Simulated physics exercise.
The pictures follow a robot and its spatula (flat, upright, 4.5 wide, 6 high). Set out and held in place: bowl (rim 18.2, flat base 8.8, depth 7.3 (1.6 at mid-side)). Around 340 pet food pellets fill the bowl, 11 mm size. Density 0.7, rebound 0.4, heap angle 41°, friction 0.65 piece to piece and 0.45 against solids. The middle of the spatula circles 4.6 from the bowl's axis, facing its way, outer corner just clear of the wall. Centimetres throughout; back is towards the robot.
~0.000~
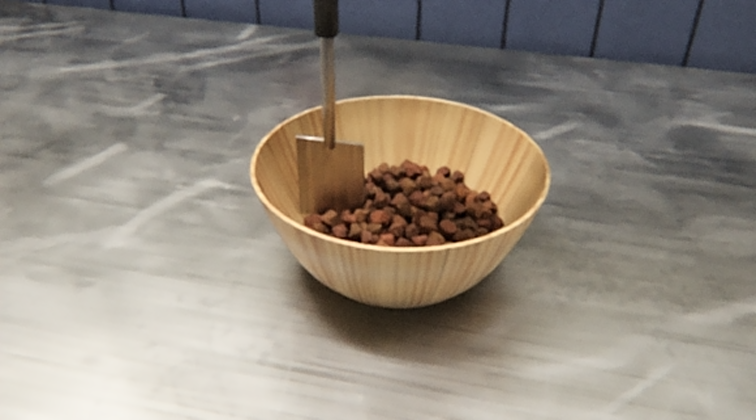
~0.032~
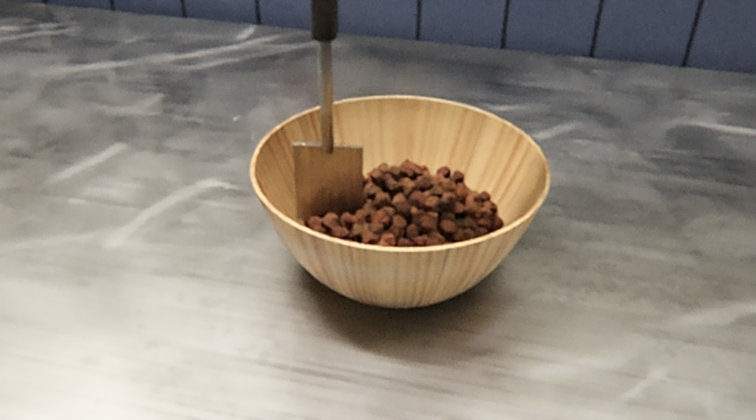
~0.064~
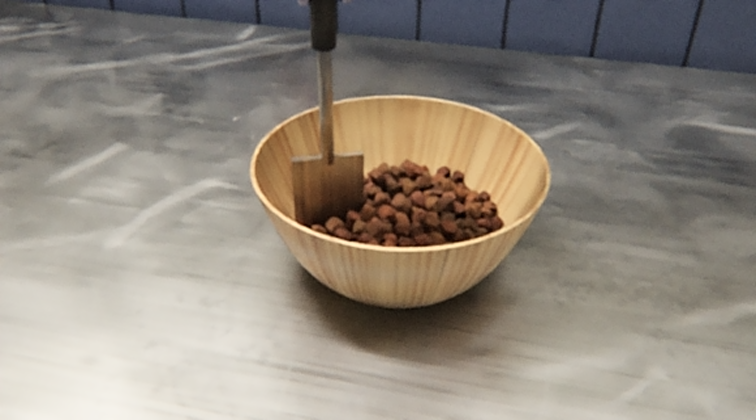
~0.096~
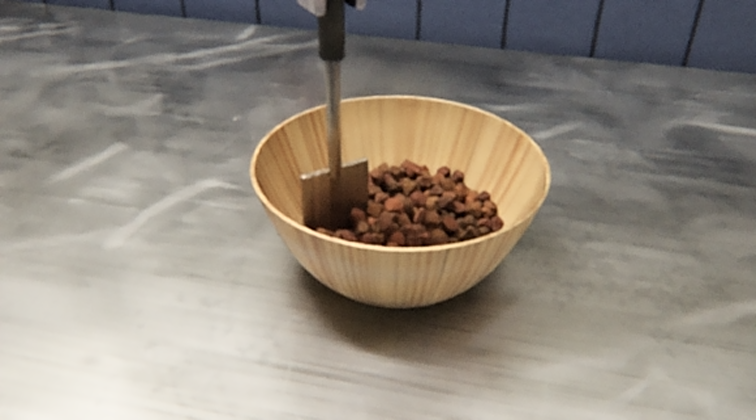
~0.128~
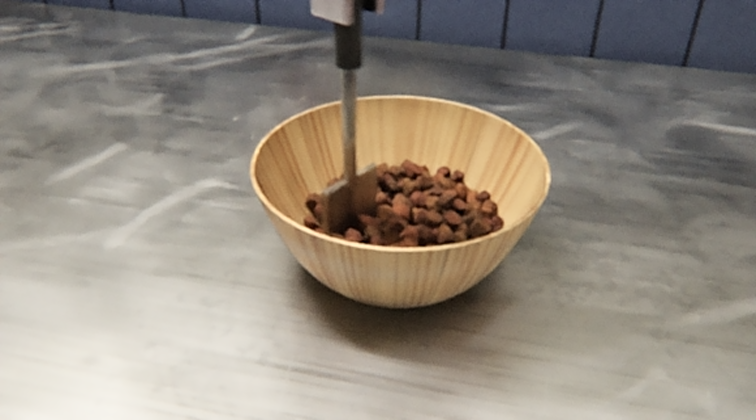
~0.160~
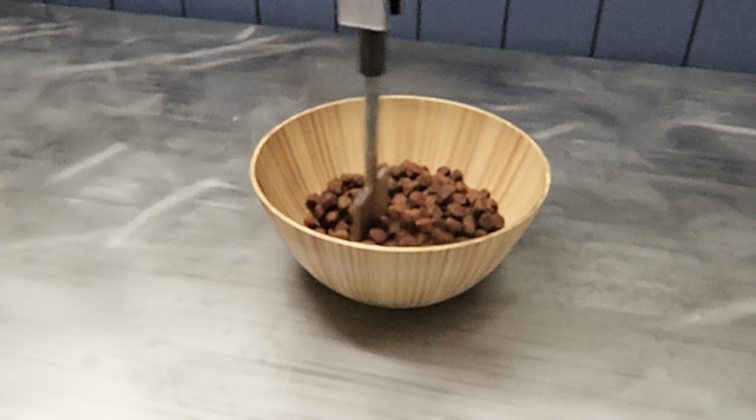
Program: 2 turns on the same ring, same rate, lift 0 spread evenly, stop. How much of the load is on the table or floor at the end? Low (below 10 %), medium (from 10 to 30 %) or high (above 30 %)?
On the table or floor the share is medium, from 10 to 30 %.
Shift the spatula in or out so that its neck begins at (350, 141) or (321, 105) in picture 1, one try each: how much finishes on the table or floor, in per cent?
About 0 and 10 per cent.
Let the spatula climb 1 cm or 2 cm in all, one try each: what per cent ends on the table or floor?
Some 10 and 5 per cent.
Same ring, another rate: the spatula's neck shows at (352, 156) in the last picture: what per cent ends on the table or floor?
About 10 per cent.
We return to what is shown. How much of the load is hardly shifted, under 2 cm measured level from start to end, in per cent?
Some 10 per cent.
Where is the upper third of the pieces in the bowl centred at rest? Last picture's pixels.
Around (327, 236).
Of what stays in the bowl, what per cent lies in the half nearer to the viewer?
Some 70 per cent.
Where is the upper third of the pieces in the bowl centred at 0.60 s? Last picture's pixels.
Near (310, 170).
By 0.60 s, 332° round, highest piece 9 above the table; 330 in the bowl, 10 on the table or floor, 5 in flight or on the tool.
By 1.03 s, 223° round, highest piece 9 above the table; 299 in the bowl, 43 on the table or floor, 3 in flight or on the tool.
By 1.45 s, 0° round, highest piece 8 above the table; 285 in the bowl, 60 on the table or floor.
By 2.15 s, 0° round, highest piece 8 above the table; 285 in the bowl, 60 on the table or floor.
Final count, 285 in the bowl, 60 on the table or floor. That is 17 % on the table or floor.
